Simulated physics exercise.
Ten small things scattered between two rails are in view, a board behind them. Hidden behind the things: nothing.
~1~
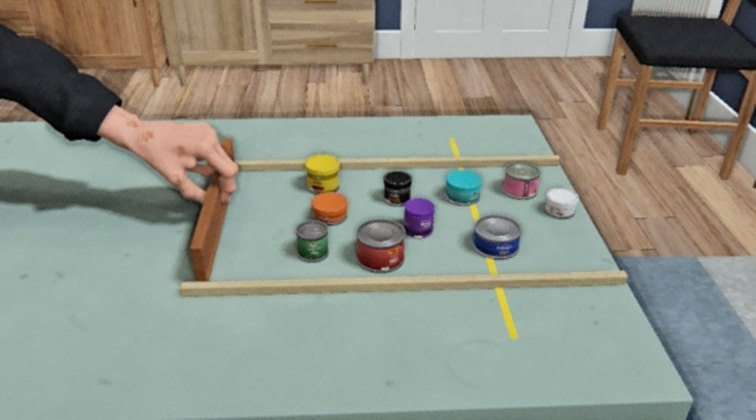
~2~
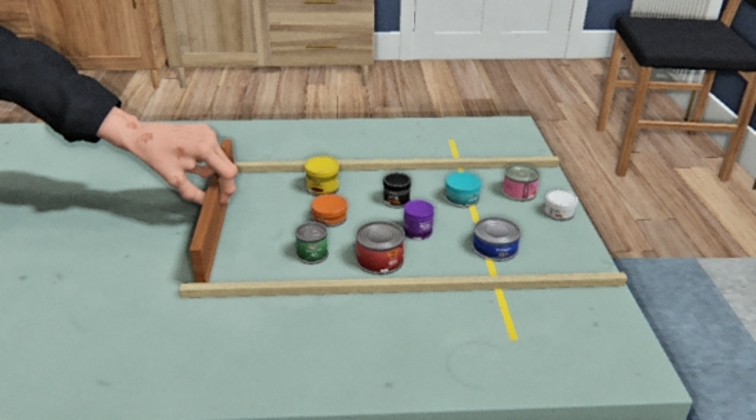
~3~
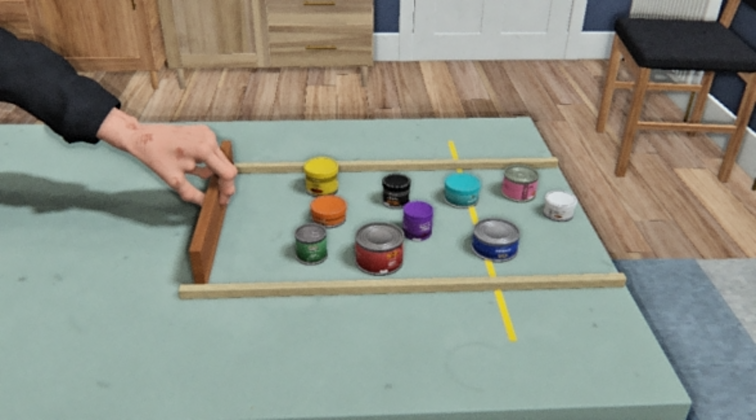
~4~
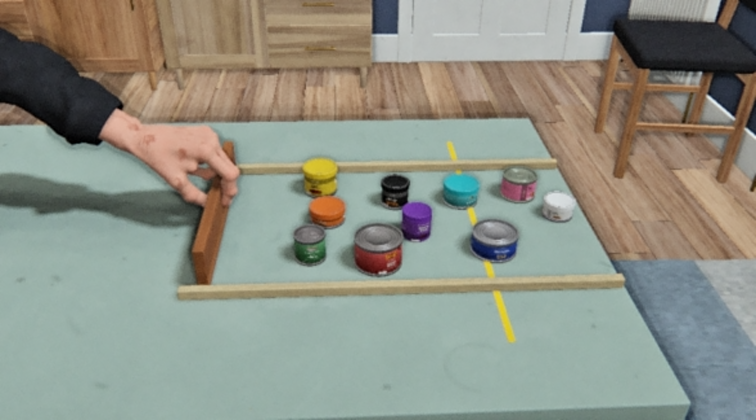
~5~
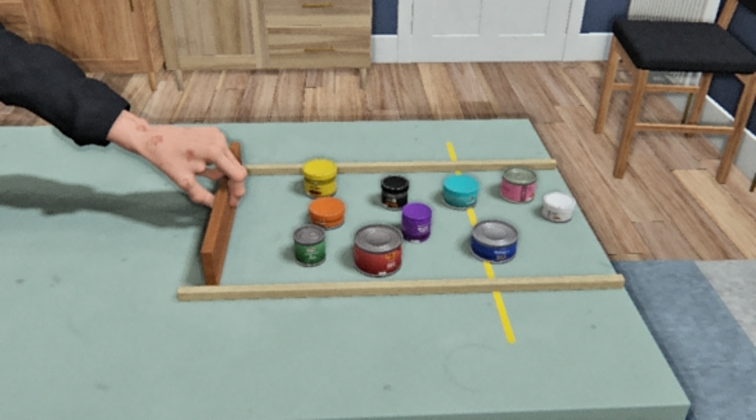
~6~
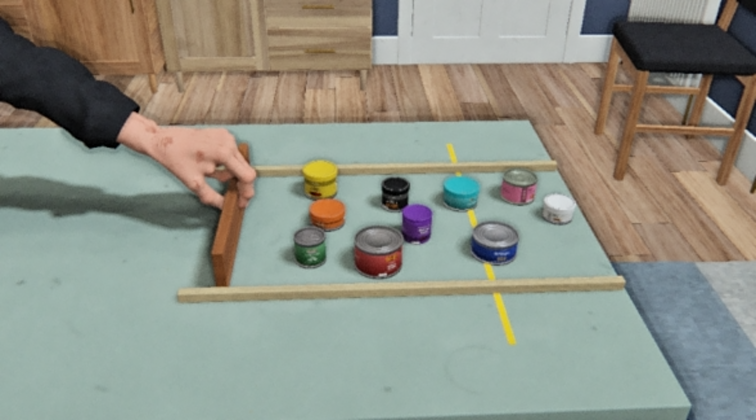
A hand holds a reddish-brown board upright at the left end of two wooden rails, barely moving it at first, then slides it a short way right toward ten small pots and tins. The containers stay in place, scattered between the rails and around a yellow tape line, with a gap still separating them from the board.
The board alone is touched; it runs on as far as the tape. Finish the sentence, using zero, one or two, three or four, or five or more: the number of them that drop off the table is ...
The number that drop off the table is zero.
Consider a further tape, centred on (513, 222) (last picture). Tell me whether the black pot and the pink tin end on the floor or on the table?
Black pot - safe; pink tin - gone.
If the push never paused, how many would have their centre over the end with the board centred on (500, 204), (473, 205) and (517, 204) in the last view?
0, 0 and 1.
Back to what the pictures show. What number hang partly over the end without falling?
It's 0.
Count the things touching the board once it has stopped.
Contact count: 5.
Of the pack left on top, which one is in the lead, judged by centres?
Nearest at the end: The white pot.
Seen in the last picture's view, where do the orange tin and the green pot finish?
You'll see the orange tin at (489, 208), with the green pot at (499, 239).
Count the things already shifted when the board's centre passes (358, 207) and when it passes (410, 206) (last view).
The counts are 4 and 7.
Soon after, none off yet; white pot at rest near (559, 209); pink tin at rest near (519, 186); blue pot at rest near (495, 243).
After that, none off yet; white pot at rest near (559, 209); pink tin at rest near (519, 186); blue pot moving near (504, 239).
In the end, the number that fall off is zero.
